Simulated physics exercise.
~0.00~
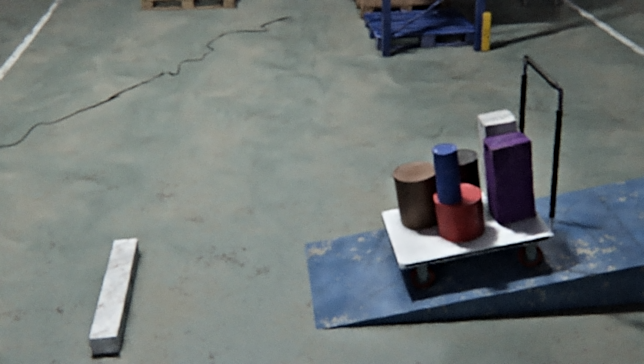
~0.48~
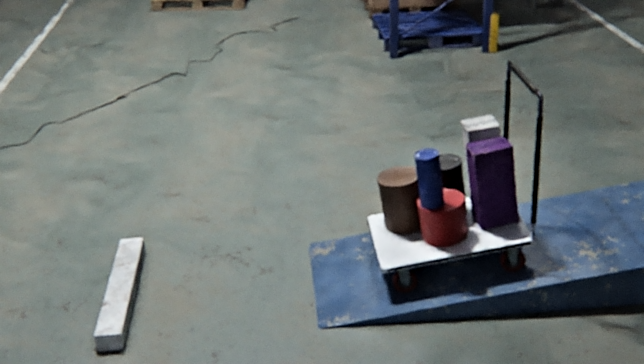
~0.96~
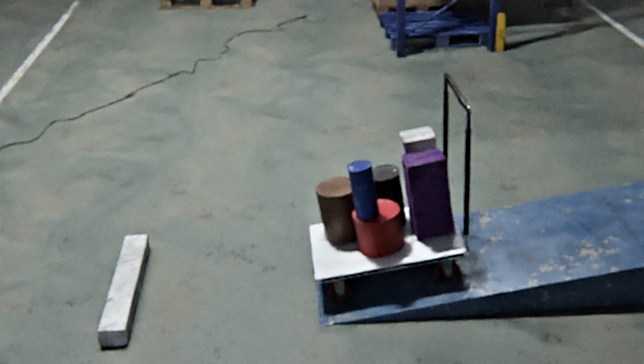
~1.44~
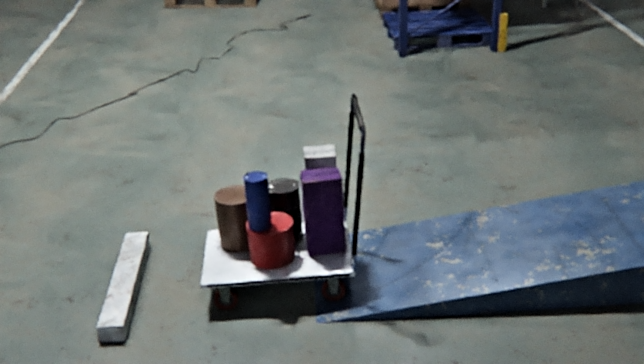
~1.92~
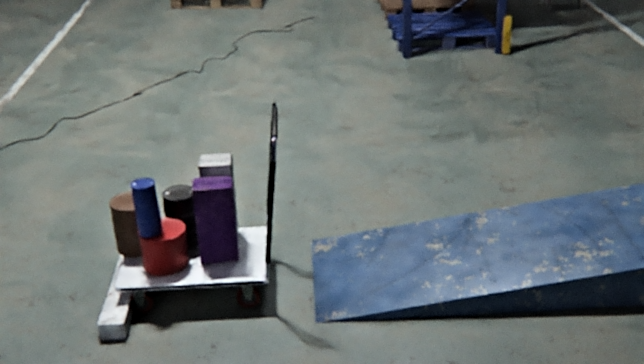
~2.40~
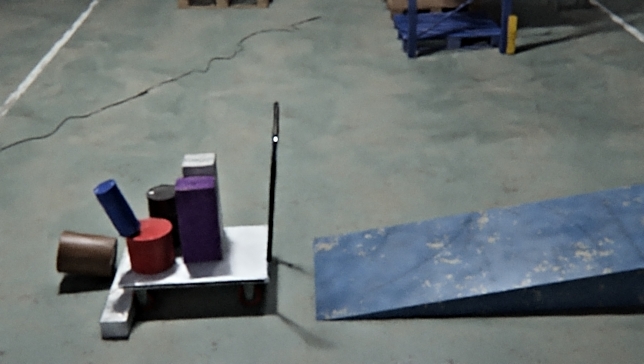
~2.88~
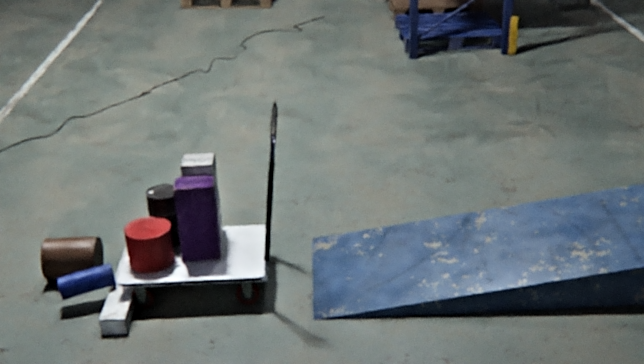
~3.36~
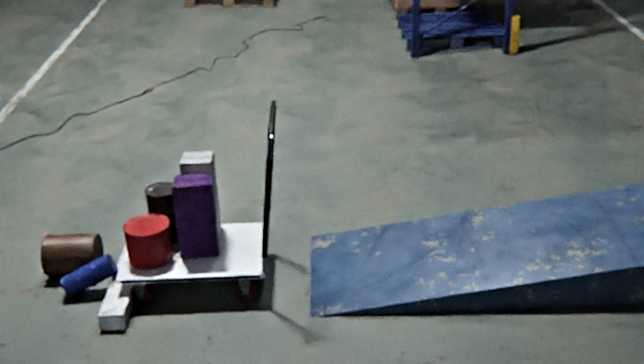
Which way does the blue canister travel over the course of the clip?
It moves to the left, riding on the trolley down the ramp and then falling off the deck's left end at the kerb.
In a warehouse, a trolley rolls off a ramp, hits a kerb and sheds two cylinders.
